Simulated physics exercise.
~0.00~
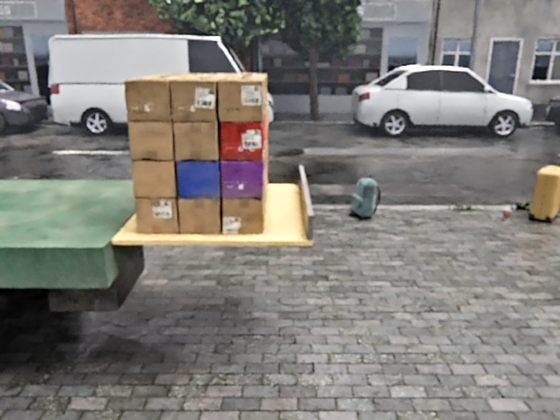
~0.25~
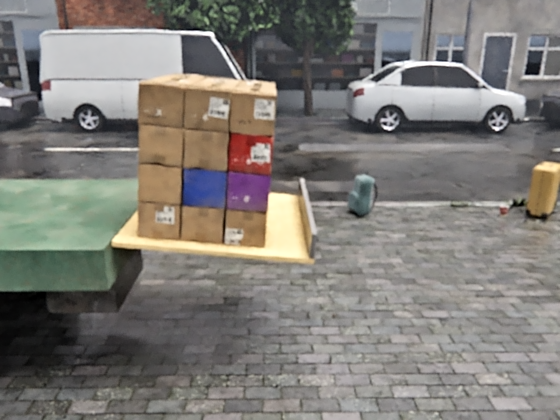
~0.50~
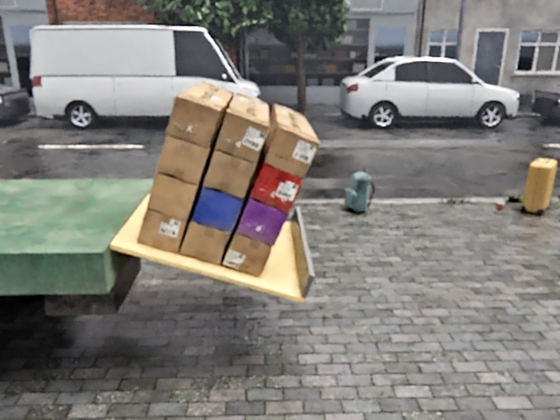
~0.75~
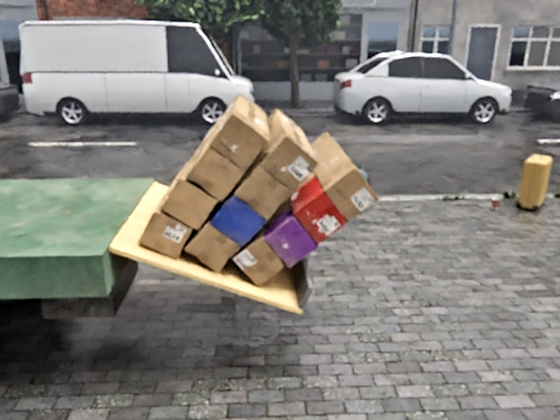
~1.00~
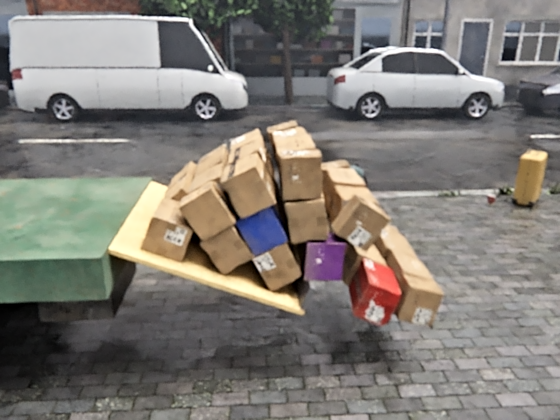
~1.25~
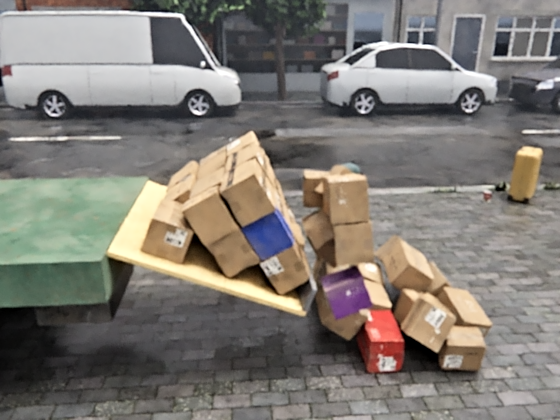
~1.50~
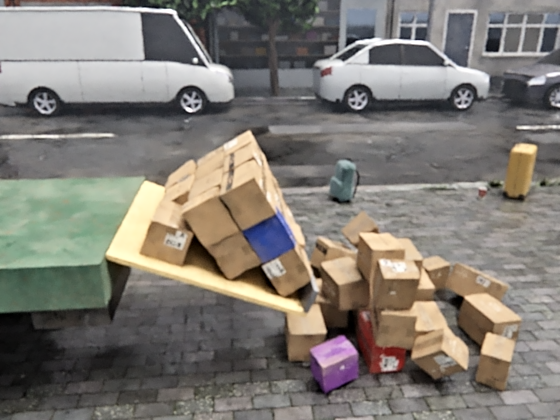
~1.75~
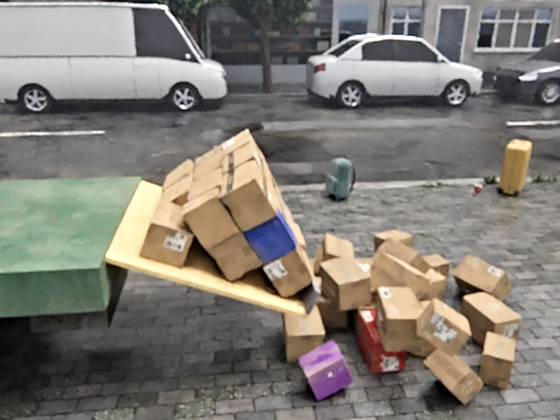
The platform at the back of a green flat-bed tilted down at its outer edge, and its stack of parcels leaned, slid and toppled onto the paving, leaving the red and purple ones in a heap while the blue one stayed on the slope.
